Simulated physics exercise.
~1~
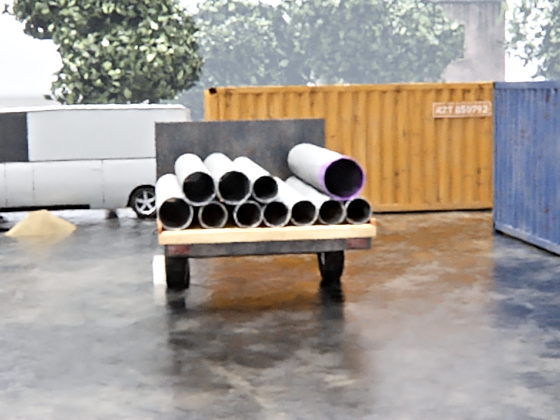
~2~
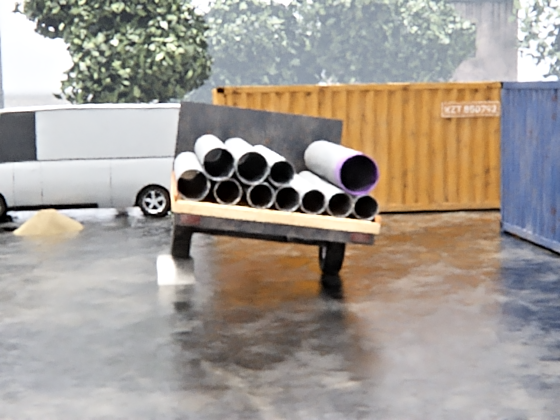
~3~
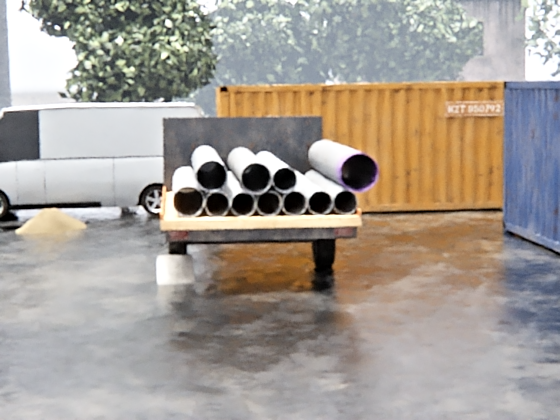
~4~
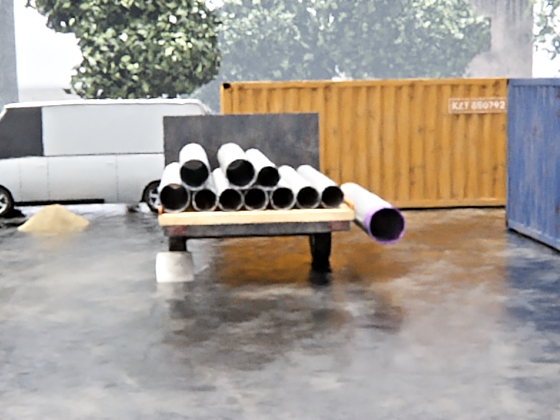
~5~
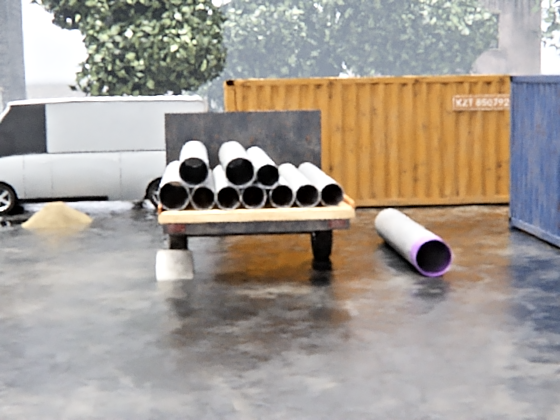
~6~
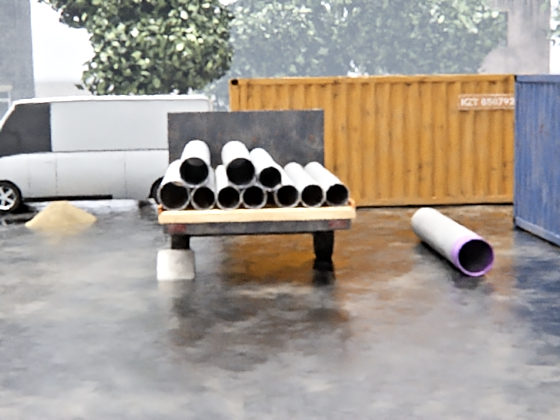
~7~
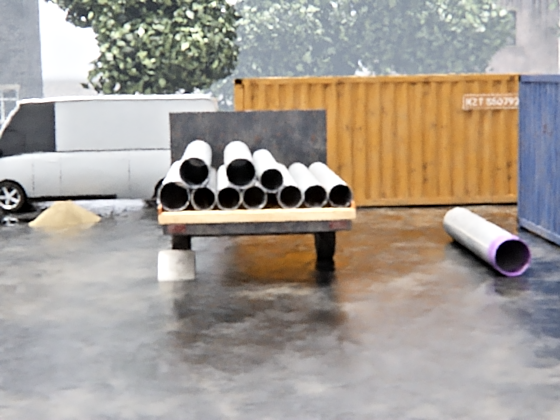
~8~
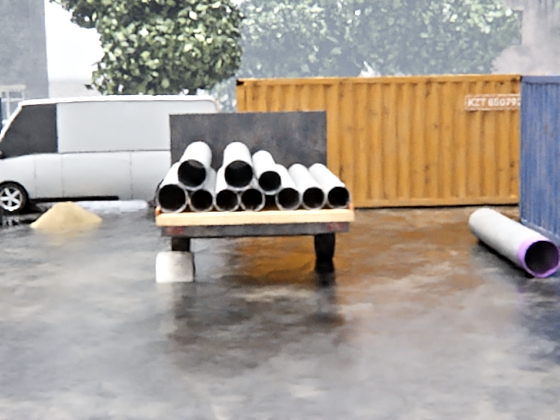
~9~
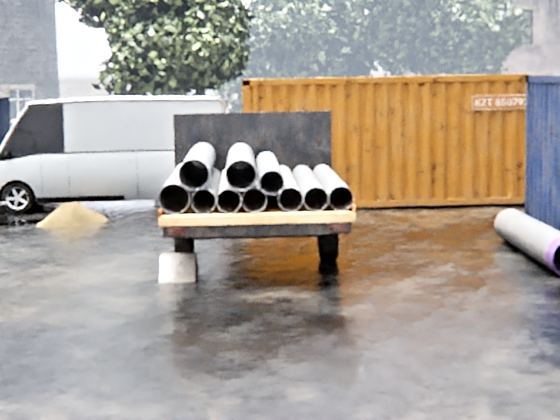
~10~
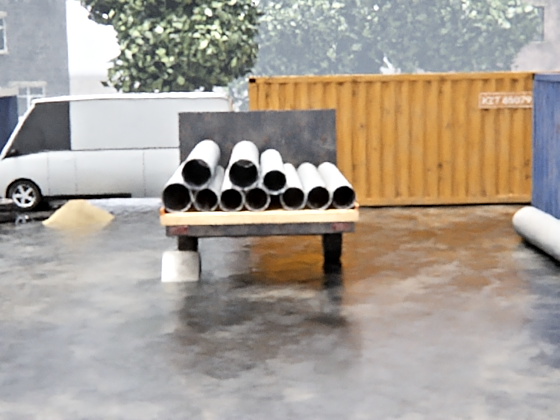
A flatbed trailer stacked with loose grey plastic pipes tilted to the right as its left wheel went over a hump, then levelled, and the purple-rimmed pipe dropped off the right side and rolled away toward the blue container, while the others stayed aboard.
